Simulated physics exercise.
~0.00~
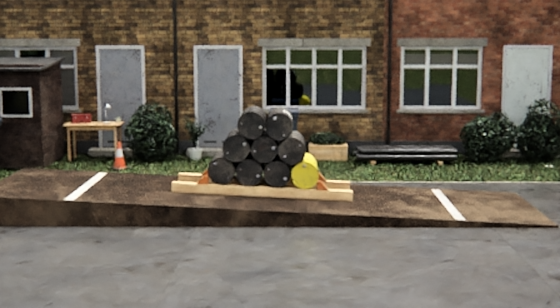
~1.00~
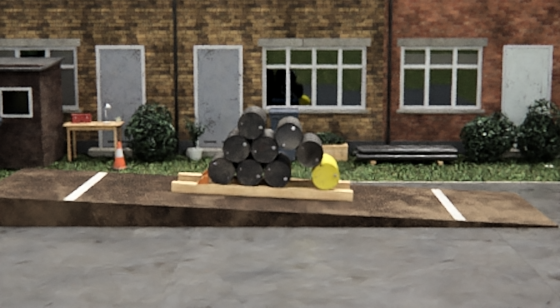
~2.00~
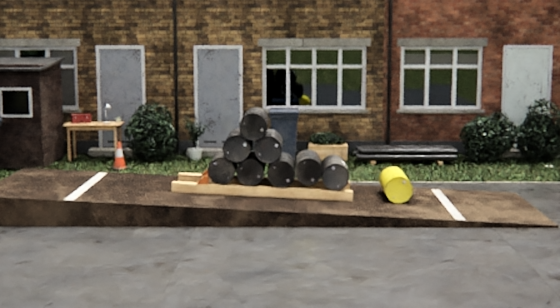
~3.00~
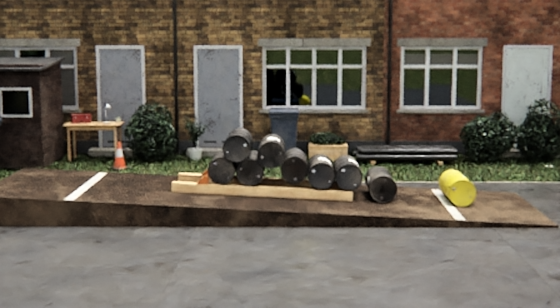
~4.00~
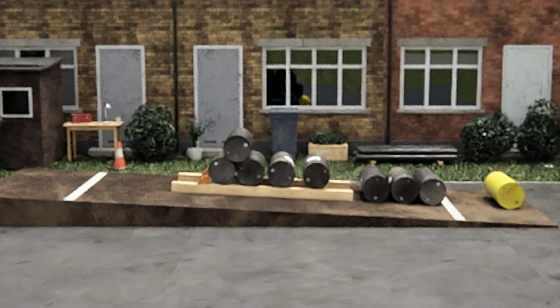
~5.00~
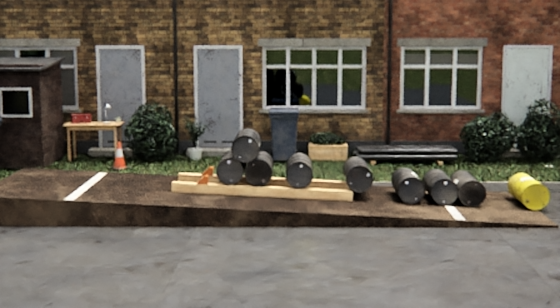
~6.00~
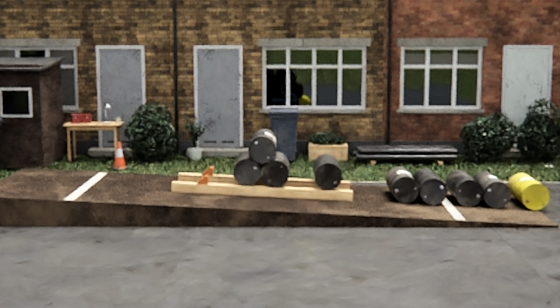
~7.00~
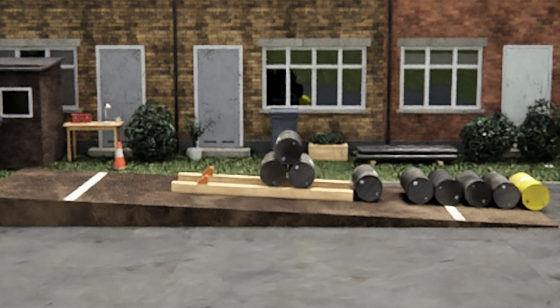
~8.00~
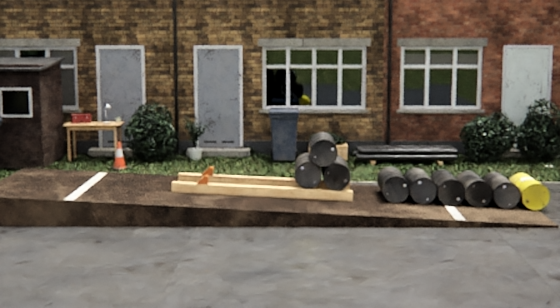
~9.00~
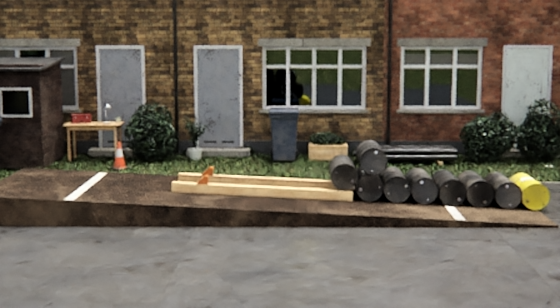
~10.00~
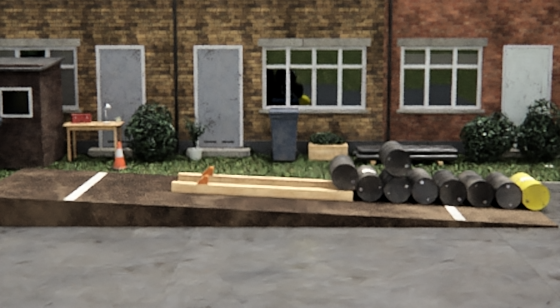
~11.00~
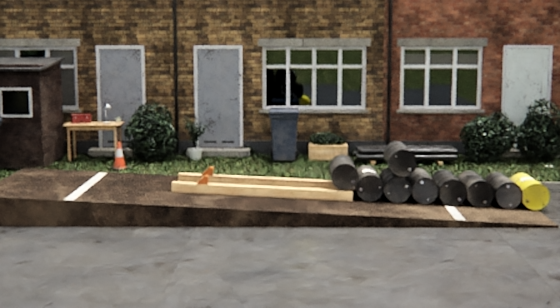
In front of a row of brick houses, black drums and one yellow drum sit stacked in a pyramid on wooden bearers atop a slightly sloping dirt pad. With the right side no longer held, the yellow drum at the lower right rolls away first, leaves the bearers and crosses the right white line. Black drums follow it one after another as the pile sinks and spreads to the right. The yellow drum stops near the pad's right end, and the others gather behind it. Finally the bearers stand clear beside a long row, with two black drums resting on top at its left.
